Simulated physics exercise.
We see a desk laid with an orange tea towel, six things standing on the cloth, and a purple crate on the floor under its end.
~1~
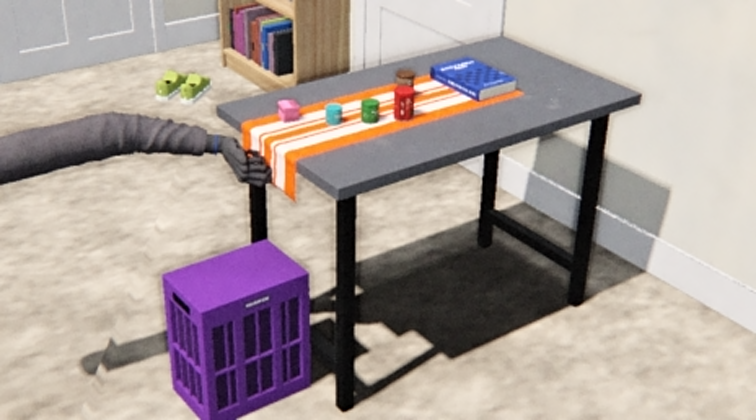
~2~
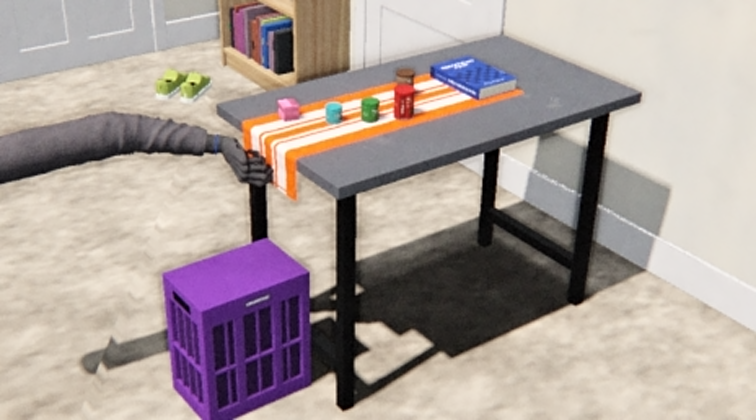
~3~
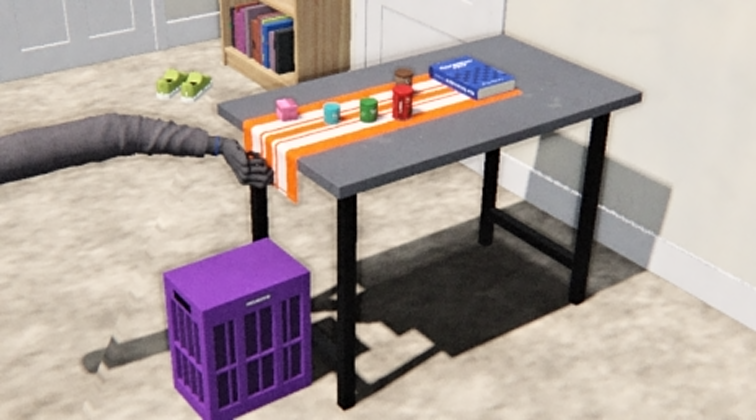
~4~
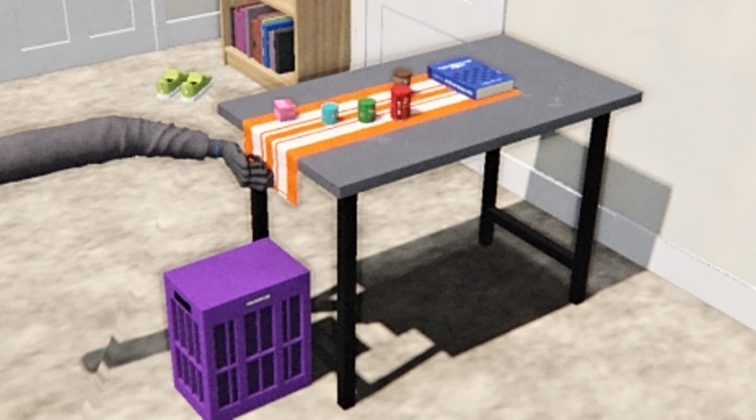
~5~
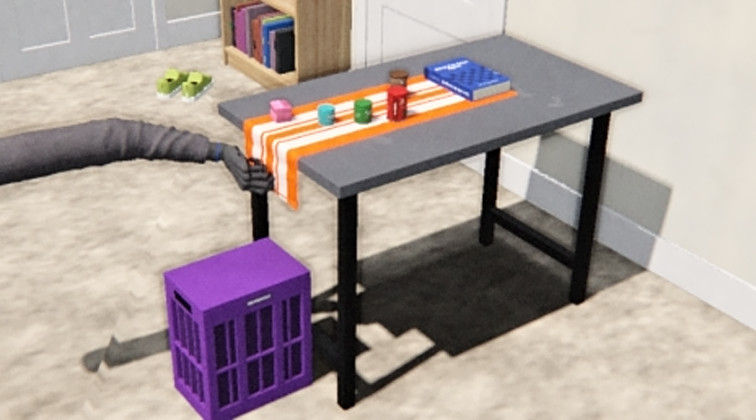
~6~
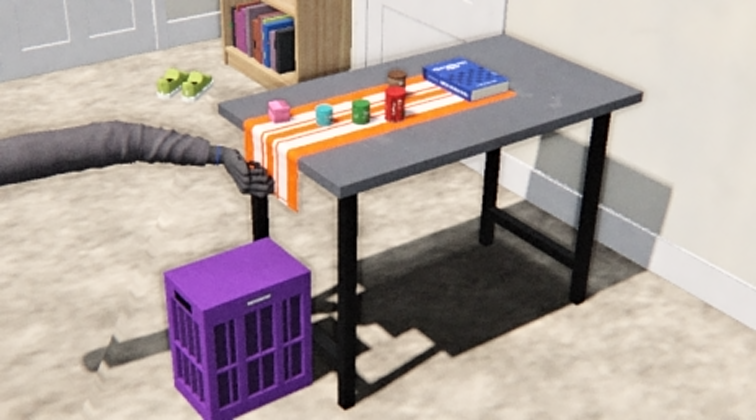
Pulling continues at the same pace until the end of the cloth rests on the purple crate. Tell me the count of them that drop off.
Lost over the edge: Two.
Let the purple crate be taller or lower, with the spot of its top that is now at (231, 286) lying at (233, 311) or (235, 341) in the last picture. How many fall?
Counting them gives 3 and 4.
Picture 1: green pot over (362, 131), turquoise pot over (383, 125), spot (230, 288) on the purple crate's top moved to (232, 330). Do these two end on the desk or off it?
The green pot does not stay aboard, and the turquoise pot does not stay aboard.
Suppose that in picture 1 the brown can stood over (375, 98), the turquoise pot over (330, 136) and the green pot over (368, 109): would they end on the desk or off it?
Outcome: Brown can keeps its perch; turquoise pot is gone; green pot keeps its perch.
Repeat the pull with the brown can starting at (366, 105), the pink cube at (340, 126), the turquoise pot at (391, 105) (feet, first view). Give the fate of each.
I'd say the brown can hangs on, the pink cube takes a fall, and the turquoise pot hangs on.
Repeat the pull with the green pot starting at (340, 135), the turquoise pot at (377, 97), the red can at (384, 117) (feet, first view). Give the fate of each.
So the green pot leaves the top, the turquoise pot stays aboard, and the red can stays aboard.
Early on, hem near (271, 221); pink cube gone.
Midway, hem near (271, 248); pink cube gone.
Near the end, hem on the crate; pink cube and turquoise pot gone.
Finally, hem on the crate; pink cube and turquoise pot gone. It carries off two.
